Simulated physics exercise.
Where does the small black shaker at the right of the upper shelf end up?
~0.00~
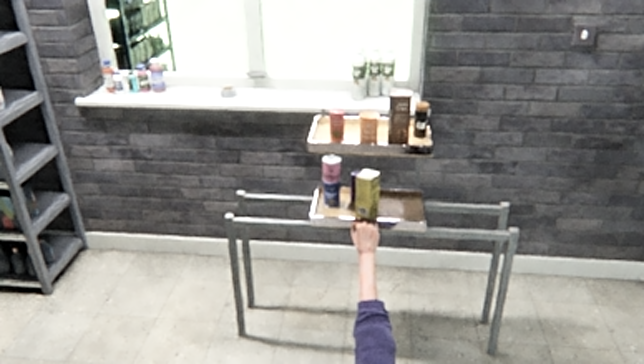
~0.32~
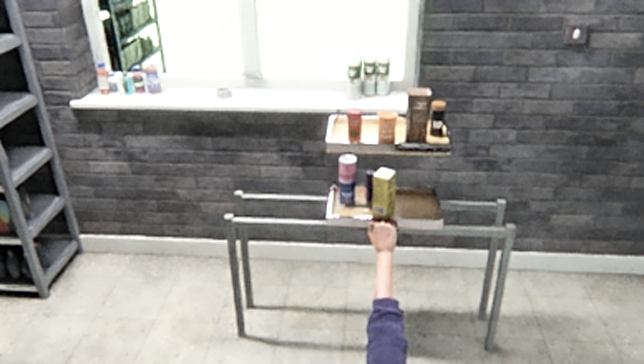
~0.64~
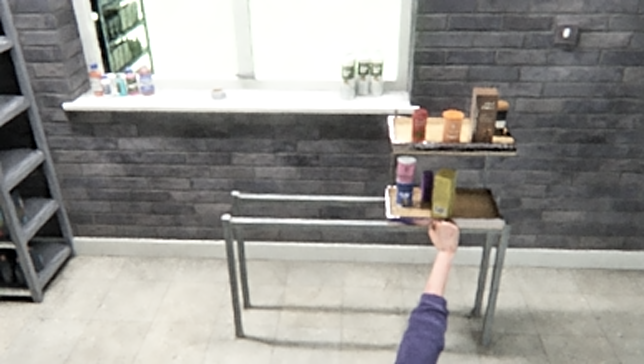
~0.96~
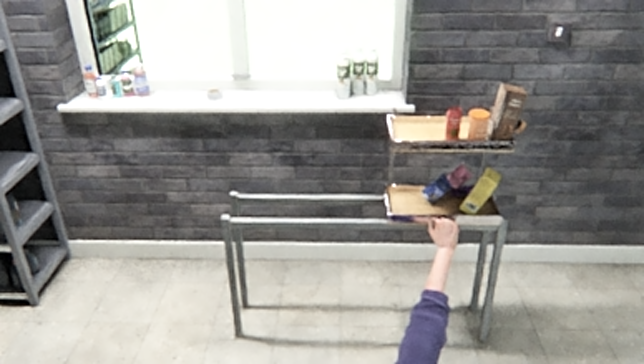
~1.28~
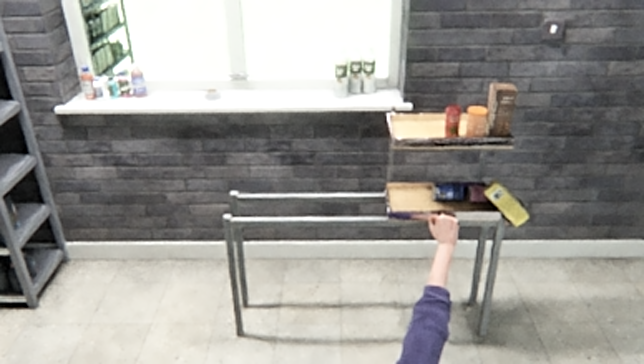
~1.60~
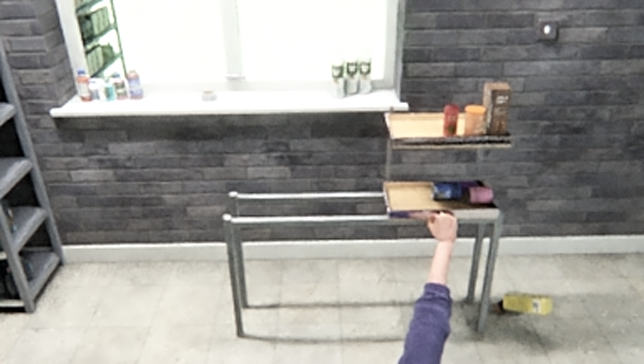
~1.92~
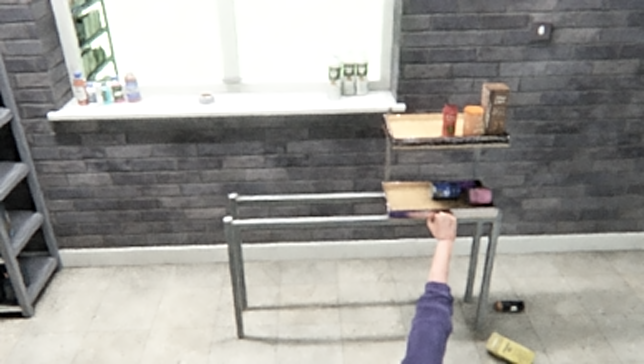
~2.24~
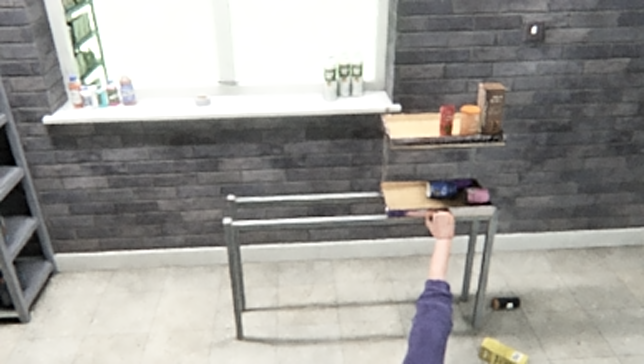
It tips over the right side, leaves the tray and ends up lying on the floor near the right legs of the stand.
